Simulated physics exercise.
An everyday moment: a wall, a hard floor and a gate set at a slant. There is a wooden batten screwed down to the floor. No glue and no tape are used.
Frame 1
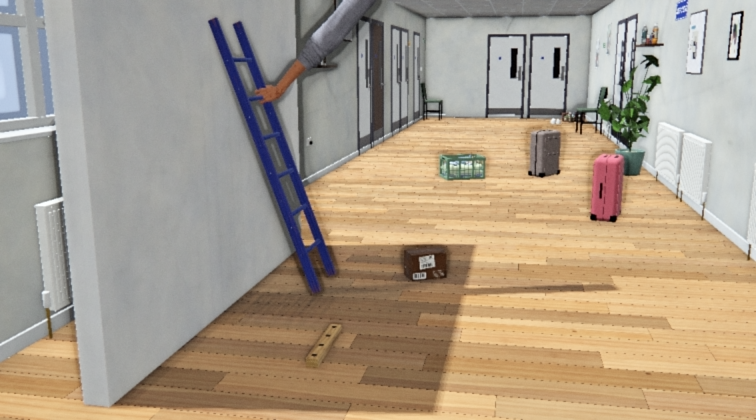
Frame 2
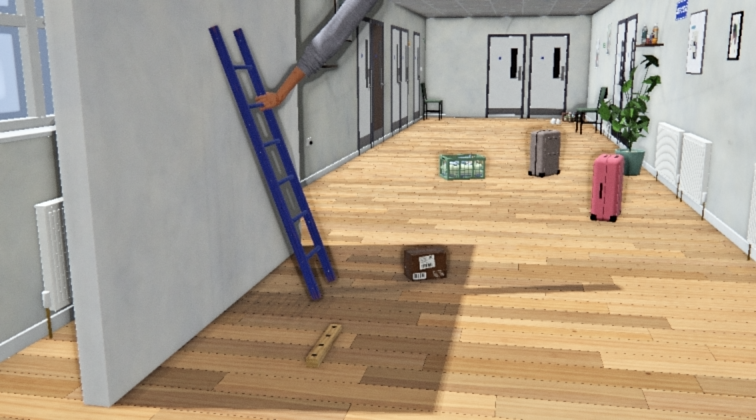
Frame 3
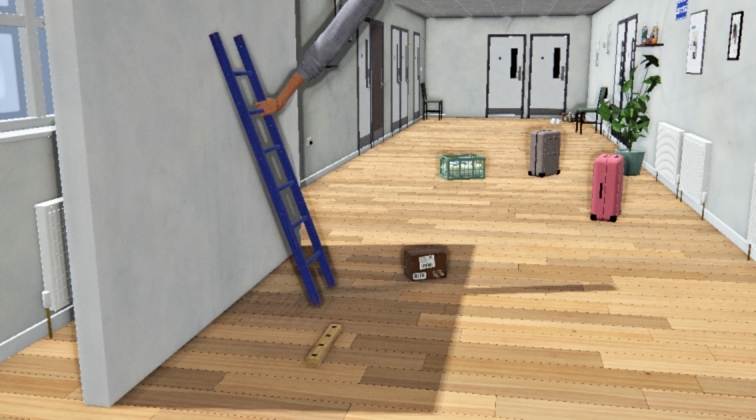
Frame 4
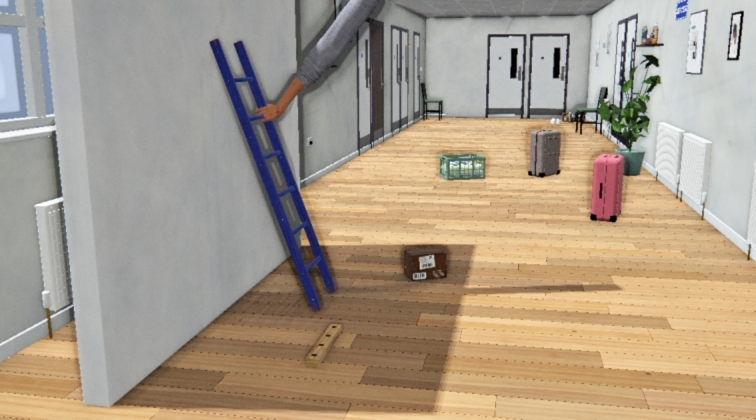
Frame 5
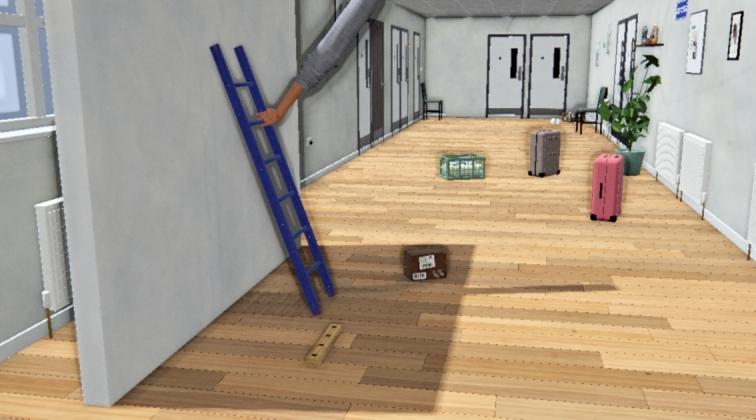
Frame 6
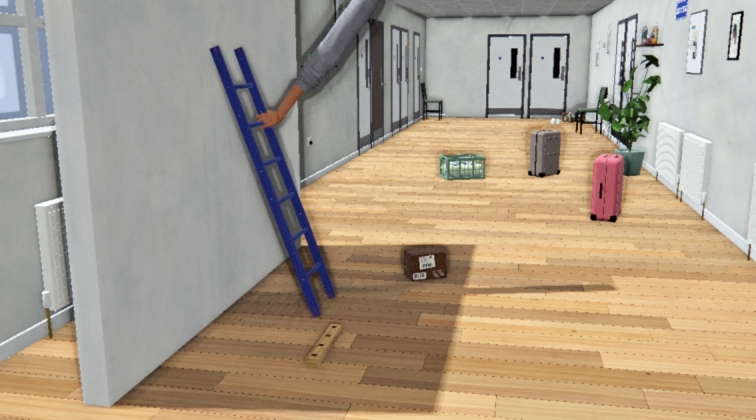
In a bright corridor with suitcases on a wooden floor, a hand reaching from above grips a slanted blue ladder-like gate beside a grey wall and lowers it slightly toward a small wooden batten, then keeps holding it still.
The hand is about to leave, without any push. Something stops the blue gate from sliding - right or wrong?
Right.
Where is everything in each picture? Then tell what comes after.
In the first frame, still on the way; blue gate (276, 155); batten (325, 345).
In the second frame, still on the way; blue gate (277, 162); brown parcel (425, 264).
In the third frame, still on the way; blue gate (277, 168); batten (325, 345).
In the fourth frame, still on the way; blue gate (277, 174); brown parcel (425, 264).
In the fifth frame, still on the way; blue gate (277, 179); batten (325, 345).
In the sixth frame, in place, still held; blue gate (277, 181); brown parcel (425, 264).
Then, 0.46 s on from there, blue gate at rest near (277, 181).
In the end, the blue gate stays up, near (277, 181); the other things unmoved.
